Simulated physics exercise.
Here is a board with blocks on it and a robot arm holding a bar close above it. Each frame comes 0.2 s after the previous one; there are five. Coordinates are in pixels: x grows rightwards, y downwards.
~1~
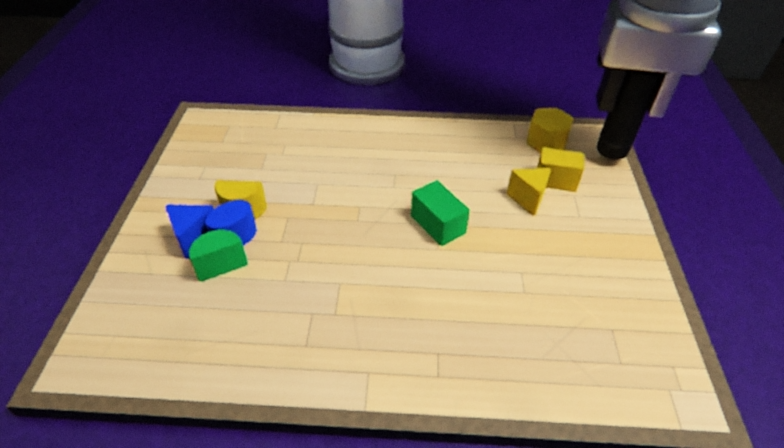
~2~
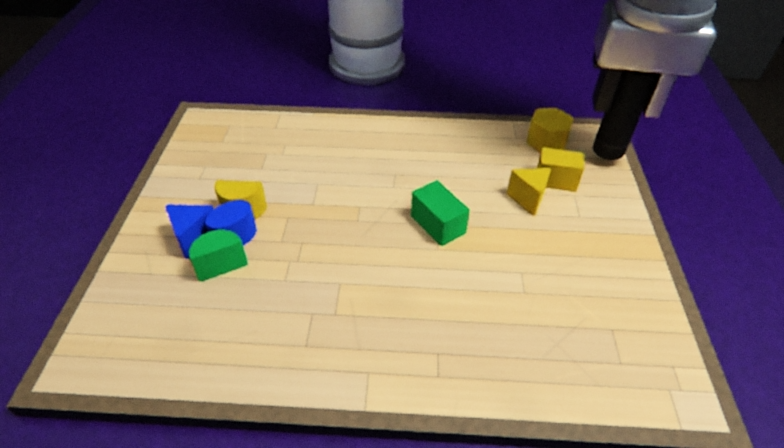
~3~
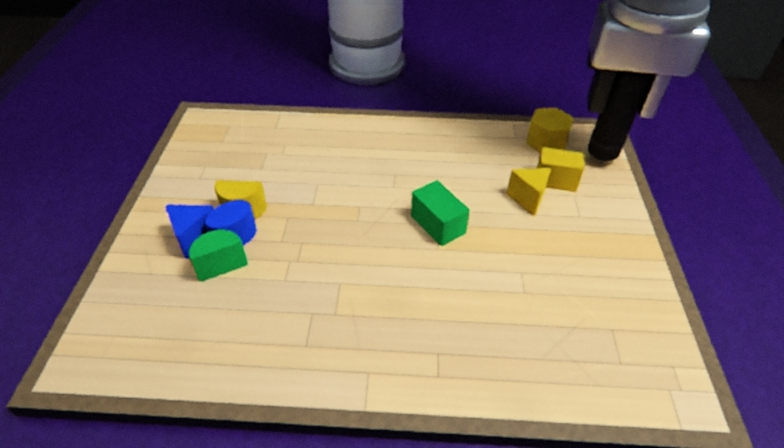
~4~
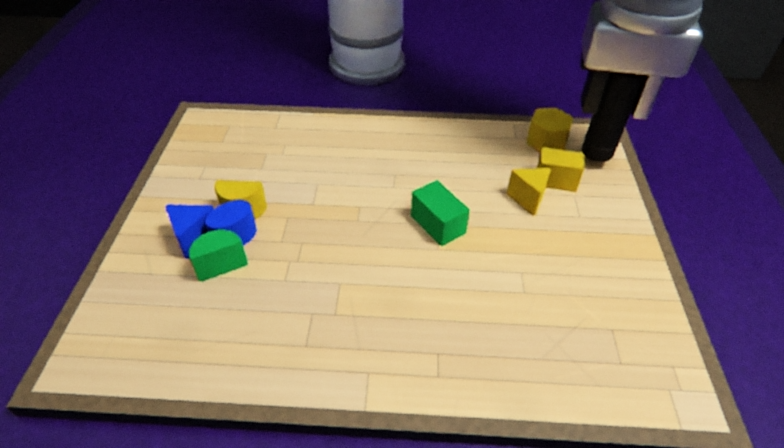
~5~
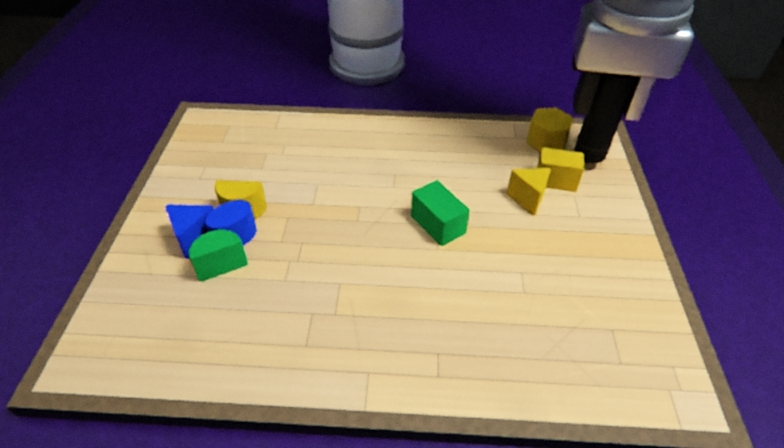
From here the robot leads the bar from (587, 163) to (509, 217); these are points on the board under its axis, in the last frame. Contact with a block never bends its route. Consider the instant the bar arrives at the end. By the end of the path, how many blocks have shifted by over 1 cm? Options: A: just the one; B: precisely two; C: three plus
Option C.
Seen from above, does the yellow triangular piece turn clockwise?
I'd say no.
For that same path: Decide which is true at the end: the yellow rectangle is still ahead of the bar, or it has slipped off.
The bar pushes it to the end.
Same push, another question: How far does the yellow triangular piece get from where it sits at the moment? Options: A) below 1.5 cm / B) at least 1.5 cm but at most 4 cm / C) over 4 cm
C - over 4 cm.
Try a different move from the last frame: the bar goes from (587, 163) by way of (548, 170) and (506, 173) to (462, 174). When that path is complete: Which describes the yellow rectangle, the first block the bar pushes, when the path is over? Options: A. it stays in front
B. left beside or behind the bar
(B)
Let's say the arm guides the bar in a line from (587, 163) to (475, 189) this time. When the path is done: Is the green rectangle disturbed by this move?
It keeps its position.
On the path given first. One third of the way, bar (565, 172); yellow triangular piece (524, 181); yellow rectangle (549, 168), turned 40° clockwise.
Two thirds of the way, bar (539, 189); yellow triangular piece (497, 194), turned 40° anticlockwise; yellow rectangle (515, 180), turned 60° clockwise.
At the end, bar (511, 208); green rectangle (426, 206), turned 45° clockwise; yellow triangular piece (465, 214), turned 45° anticlockwise; yellow hexagon not moved; yellow rectangle (484, 199), turned 60° clockwise.
